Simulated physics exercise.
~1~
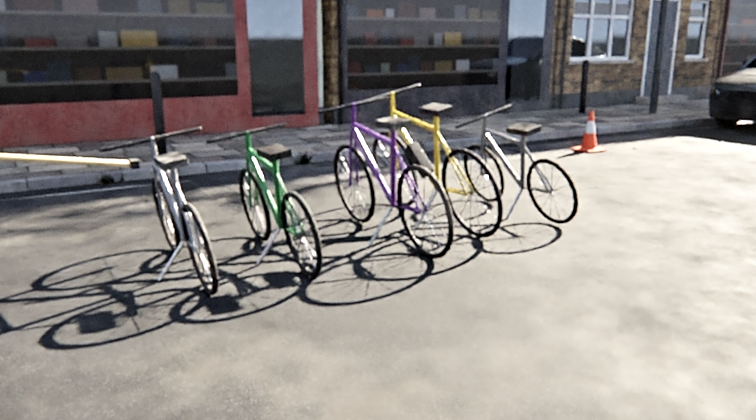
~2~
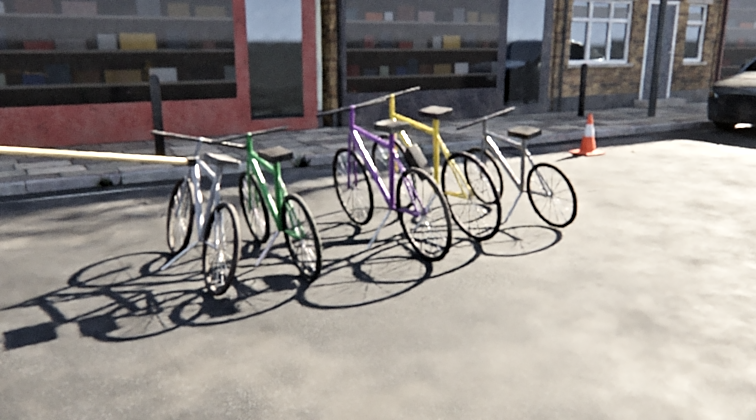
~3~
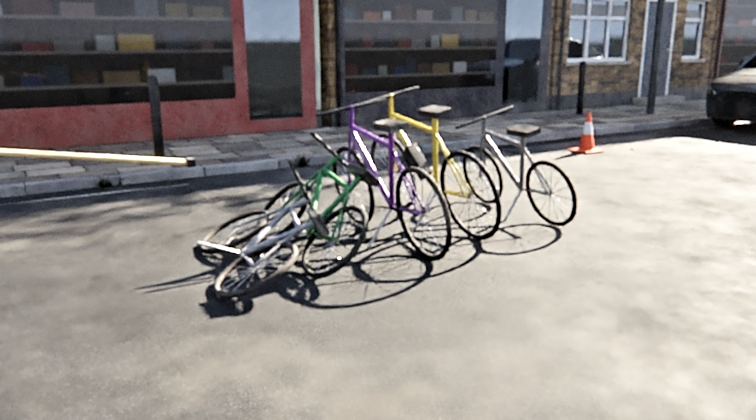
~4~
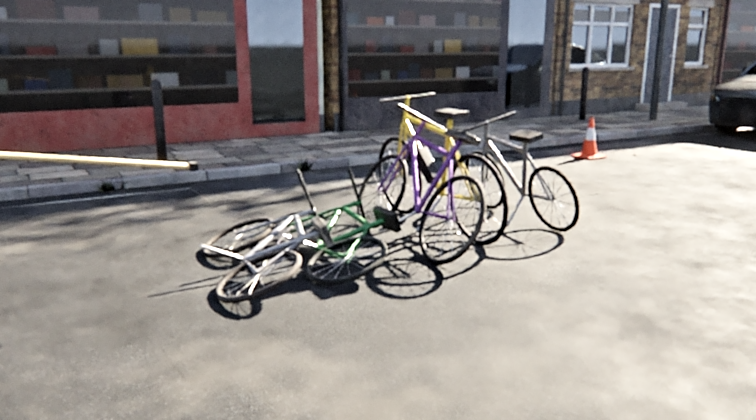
Five parked bicycles standing in a street as a pole tips the nearest left one, toppling the green and tilting the purple rightward.
